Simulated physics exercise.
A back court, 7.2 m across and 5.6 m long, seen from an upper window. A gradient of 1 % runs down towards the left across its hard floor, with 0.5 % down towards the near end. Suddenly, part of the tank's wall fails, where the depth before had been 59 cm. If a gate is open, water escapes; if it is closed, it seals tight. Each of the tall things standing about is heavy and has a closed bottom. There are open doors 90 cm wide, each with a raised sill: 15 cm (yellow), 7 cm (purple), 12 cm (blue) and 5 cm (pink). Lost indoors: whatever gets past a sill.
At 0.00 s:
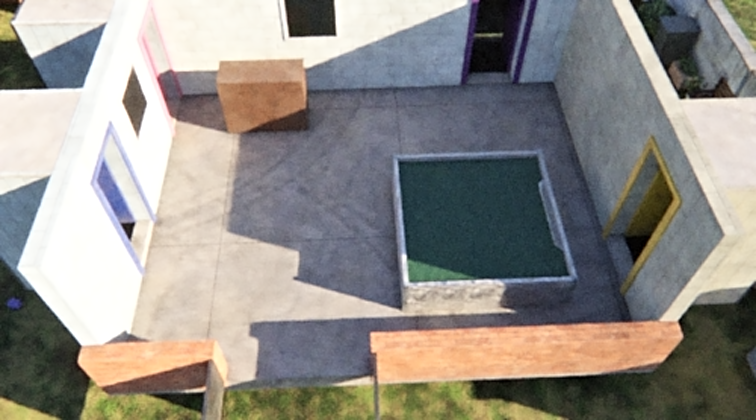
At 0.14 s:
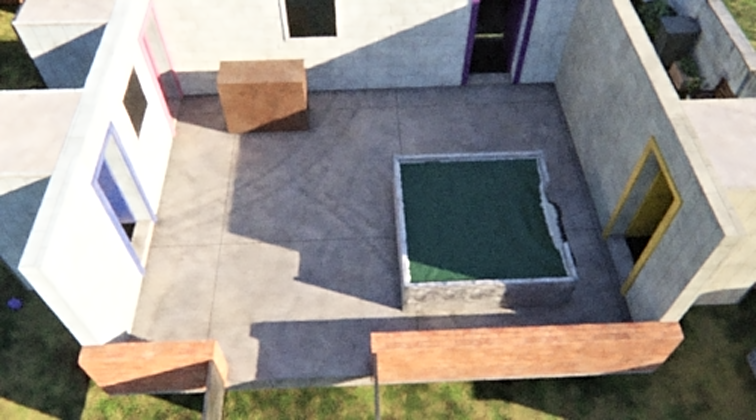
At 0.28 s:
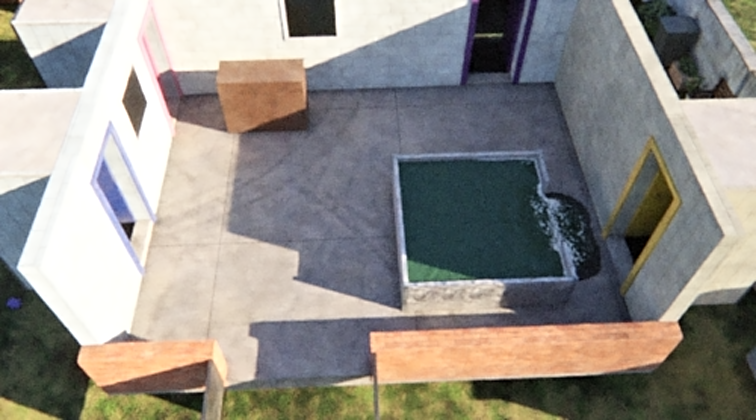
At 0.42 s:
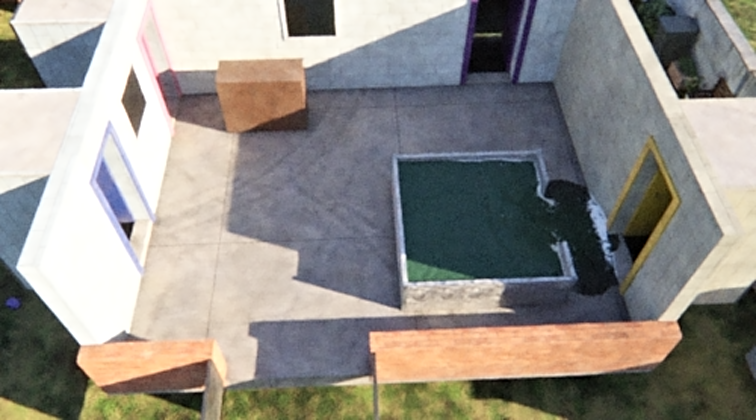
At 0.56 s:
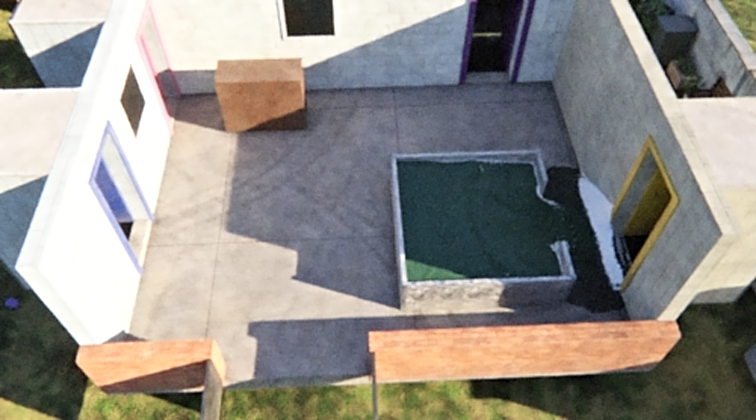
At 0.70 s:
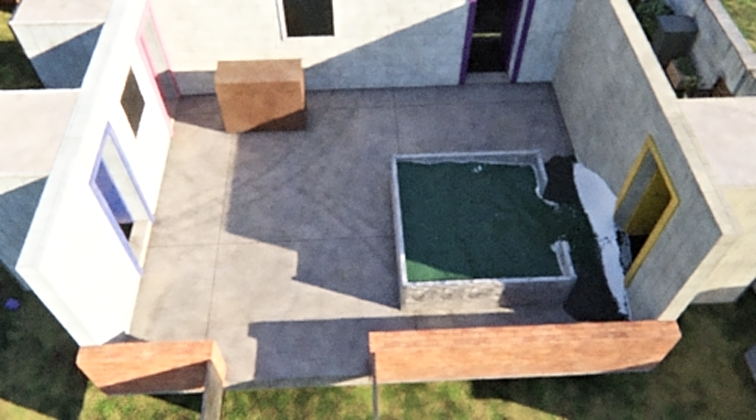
Raised tank of dark green water in a walled courtyard breaching on its right side, water pouring out and spreading beside the yellow-framed doorway.
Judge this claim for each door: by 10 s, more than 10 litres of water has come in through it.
Outcome: The yellow door will see too much water come in. The purple door will see too much water come in. The blue door will see an amount within the limit come in. The pink door will see too much water come in.
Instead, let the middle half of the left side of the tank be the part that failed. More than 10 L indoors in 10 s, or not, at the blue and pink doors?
Measured against that limit, blue comes out beyond it and pink comes out beyond it.
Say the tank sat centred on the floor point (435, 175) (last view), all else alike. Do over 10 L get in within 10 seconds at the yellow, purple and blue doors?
Yellow: Within limit; purple: Beyond limit; blue: Within limit.
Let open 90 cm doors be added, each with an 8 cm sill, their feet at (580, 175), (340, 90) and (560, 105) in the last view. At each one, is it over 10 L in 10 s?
In that order: Past it, not over, over.
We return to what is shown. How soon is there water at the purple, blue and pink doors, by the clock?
Purple: 1.8 s; blue: 5.5 s; pink: 5.0 s.
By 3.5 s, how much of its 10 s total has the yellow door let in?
Roughly 85 percent is in by then.
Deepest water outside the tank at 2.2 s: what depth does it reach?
Around 40 centimetres deep.
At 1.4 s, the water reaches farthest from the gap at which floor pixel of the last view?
Point: Roughly (556, 100).
After 1.4 s water covers 15 % of the floor and is deepest (44 cm) near (588, 231); yellow door 36 cm at the sill, 92 L in, purple door not reached, blue door not reached, pink door not reached.
After 2.2 s water covers 25 % of the floor and is deepest (40 cm) near (588, 231); yellow door 34 cm at the sill, 200 L in, purple door 9 cm at the sill, 5 L in, blue door not reached, pink door not reached.
After 3.5 s water covers 40 % of the floor and is deepest (28 cm) near (632, 332); yellow door 23 cm at the sill, 294 L in, purple door 16 cm at the sill, 58 L in, blue door not reached, pink door not reached.
After 6.0 s water covers 75 % of the floor and is deepest (20 cm) near (632, 332); yellow door 17 cm at the sill, 349 L in, purple door 12 cm at the sill, 110 L in, blue door 7 cm at the sill, 0 L in, pink door 9 cm at the sill, 9 L in.
After 10.0 s water covers 95 % of the floor and is deepest (13 cm) near (122, 369); yellow door 9 cm at the sill, 352 L in, purple door 7 cm at the sill, 130 L in, blue door 9 cm at the sill, 0 L in, pink door 8 cm at the sill, 53 L in.
